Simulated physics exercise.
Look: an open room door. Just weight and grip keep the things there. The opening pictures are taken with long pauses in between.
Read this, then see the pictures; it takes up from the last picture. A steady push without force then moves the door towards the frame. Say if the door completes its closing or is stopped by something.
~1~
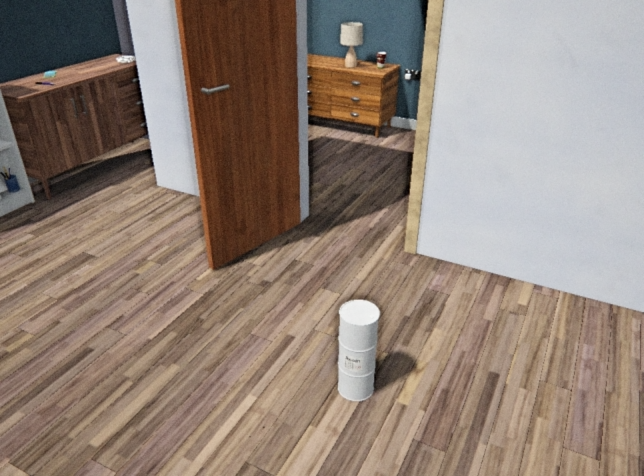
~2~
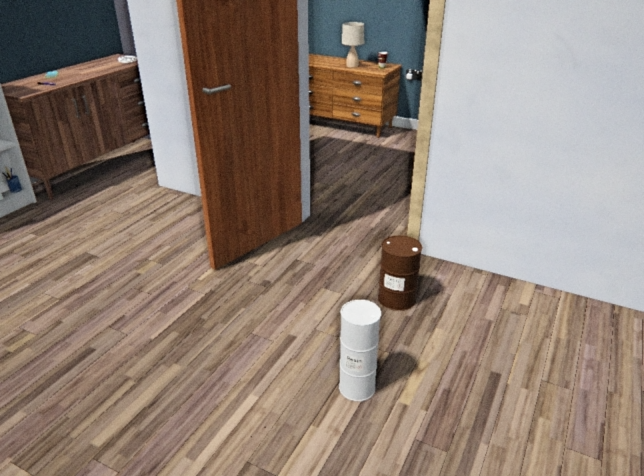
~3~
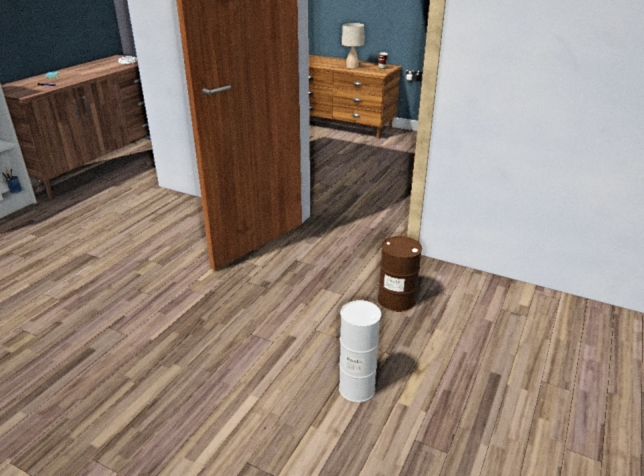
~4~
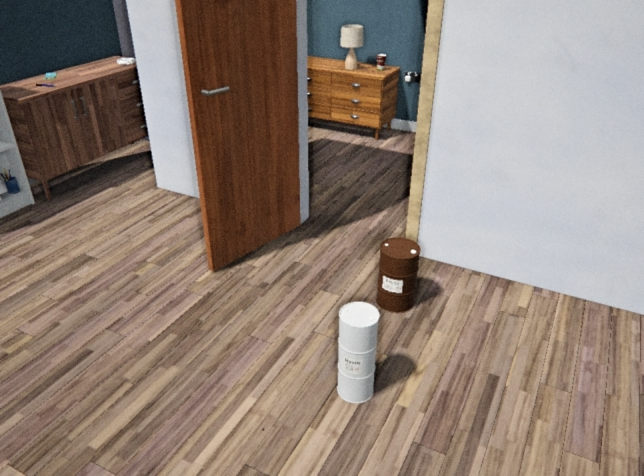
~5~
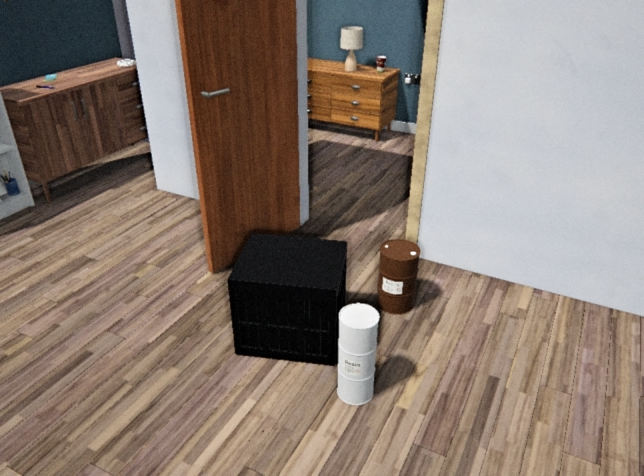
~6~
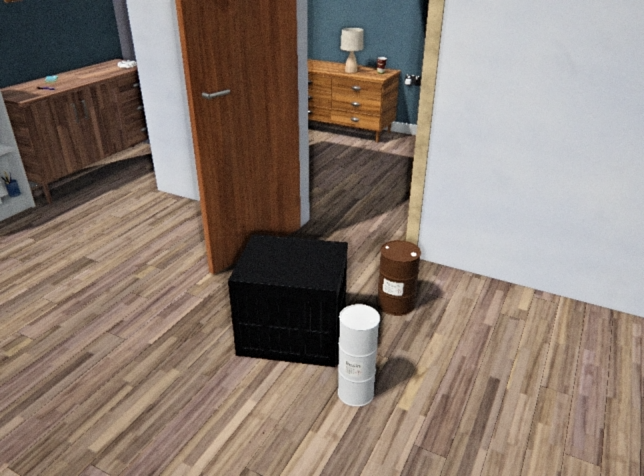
In the end the door completes its closing.
Then, 1.00 s after the last picture, door at 69°.
Then, 1.60 s after the last picture, door at 32°.
At rest, door at 0°; all 3 in place. Seen from the same camera at the end, black chest near (292, 299).
